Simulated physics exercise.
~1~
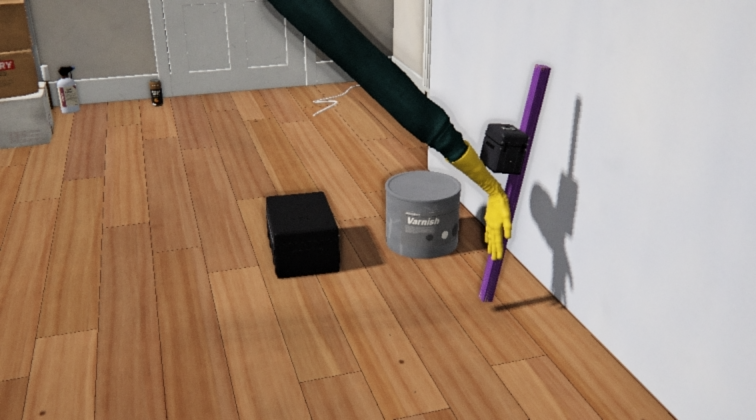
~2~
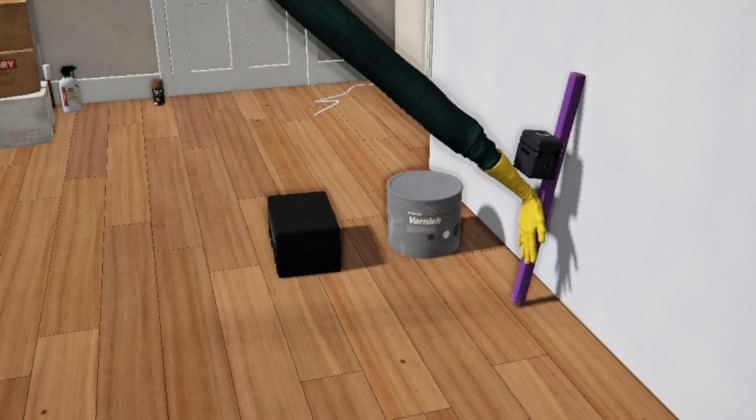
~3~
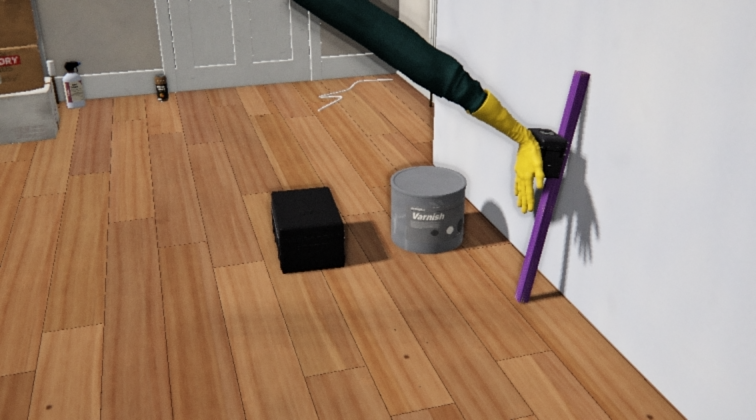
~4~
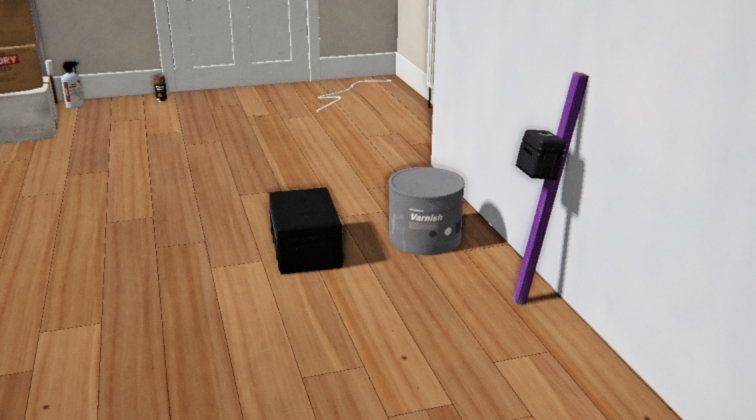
In a wood-floored room, a yellow-gloved hand moved a purple pole a little to the right, leaning it against the white wall near a grey pail and a black toolbox, then let go and drew away, and the pole stayed up.
